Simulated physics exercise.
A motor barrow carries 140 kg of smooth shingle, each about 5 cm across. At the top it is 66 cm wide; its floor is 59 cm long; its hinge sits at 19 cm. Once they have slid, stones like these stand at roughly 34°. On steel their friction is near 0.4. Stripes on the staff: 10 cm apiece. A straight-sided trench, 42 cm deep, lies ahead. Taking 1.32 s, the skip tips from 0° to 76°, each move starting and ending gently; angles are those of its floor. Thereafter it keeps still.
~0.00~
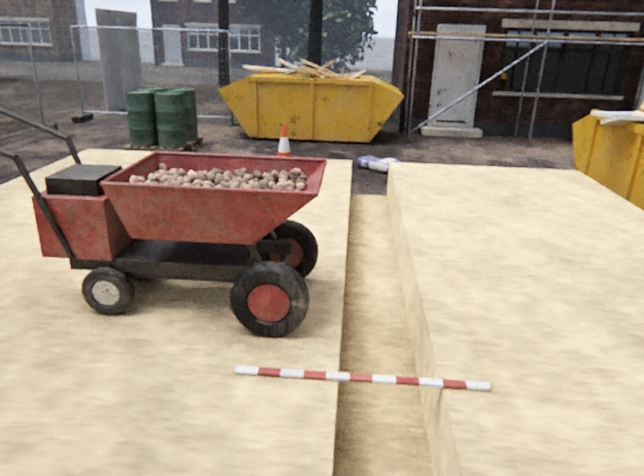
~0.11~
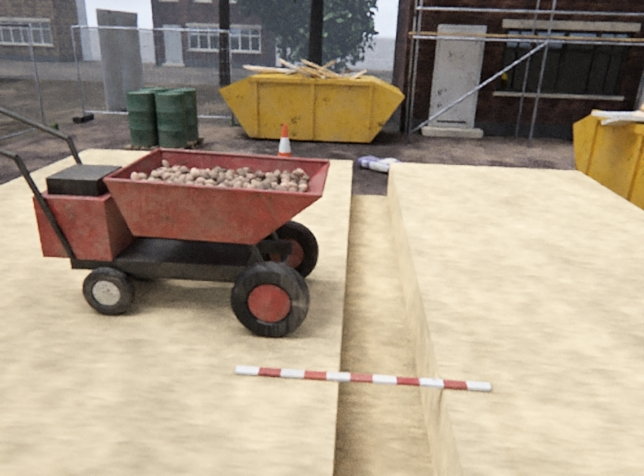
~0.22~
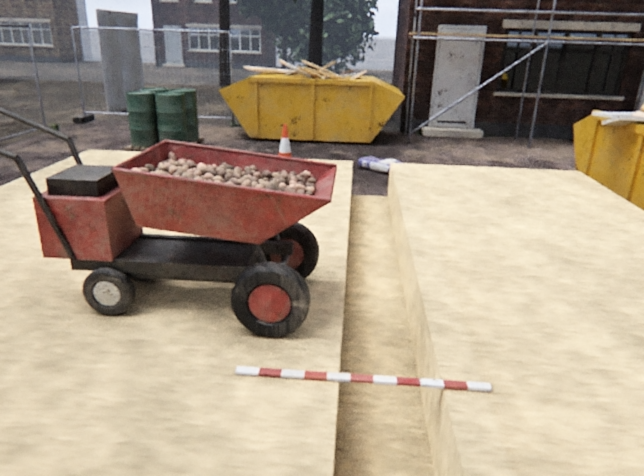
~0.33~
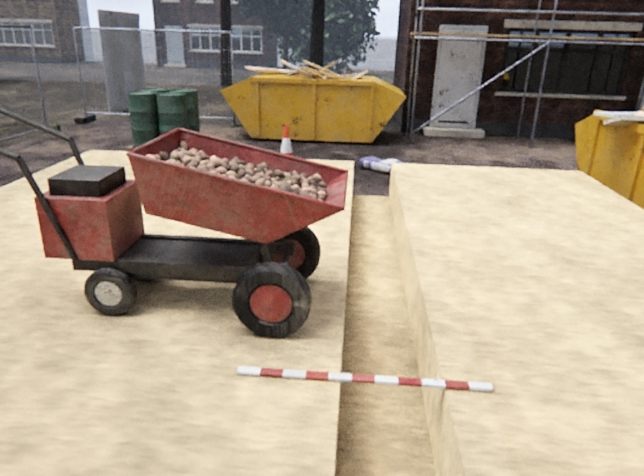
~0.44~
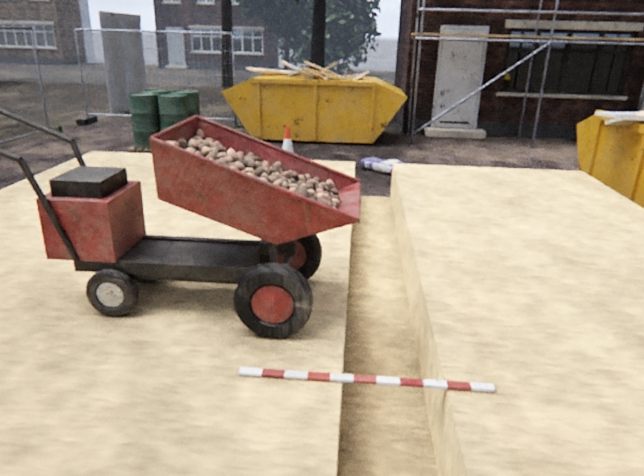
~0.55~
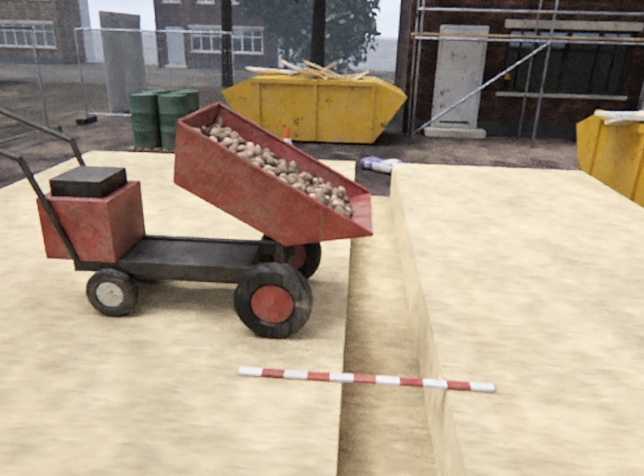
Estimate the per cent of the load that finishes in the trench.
Roughly 55 percent.
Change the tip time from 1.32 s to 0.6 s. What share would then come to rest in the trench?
Expected share: Around 45%.
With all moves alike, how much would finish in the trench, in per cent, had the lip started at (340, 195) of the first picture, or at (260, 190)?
Some 25 and some 100 per cent, in that order.
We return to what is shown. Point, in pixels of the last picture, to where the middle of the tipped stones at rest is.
I'd point to around (419, 361).
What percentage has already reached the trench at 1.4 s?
Roughly 40 percent of the load.
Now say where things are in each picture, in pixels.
In the first frame, the skip is at 0°, its lip at (318, 194); the top of the load is at (257, 177).
In the second frame, the skip is at 1°, its lip at (322, 196); the top of the load is at (251, 176); the stones move at 0.2 m/s on average.
In the third frame, the skip is at 6°, its lip at (330, 201); the top of the load is at (183, 167); the stones move at 0.5 m/s on average.
The fourth frame shows lip at (344, 209), floor tilted 12°, highest stones at (183, 155); the stones move at 0.6 m/s on average.
In the fifth frame, the skip is at 20°, its lip at (359, 221); the top of the load is at (197, 143); the stones move at 0.7 m/s on average.
The sixth frame shows lip at (373, 235), floor tilted 29°, highest stones at (216, 131); the stones move at 0.8 m/s on average.
After 1.0 s the floor is at 64°; 98 % in the skip, 2 % in the trench; the foremost stones are at (419, 288).
After 1.4 s the floor is at 76°; 18 % in the skip, 42 % in the trench, 40 % past the trench; the foremost stones are at (547, 318).
After 1.8 s the floor is at 76°; 0 % in the skip, 55 % in the trench, 45 % past the trench; the foremost stones are at (610, 300).
After 3.7 s the floor is at 76°; 0 % in the skip, 55 % in the trench, 45 % past the trench; the foremost stones are past the picture's edge.
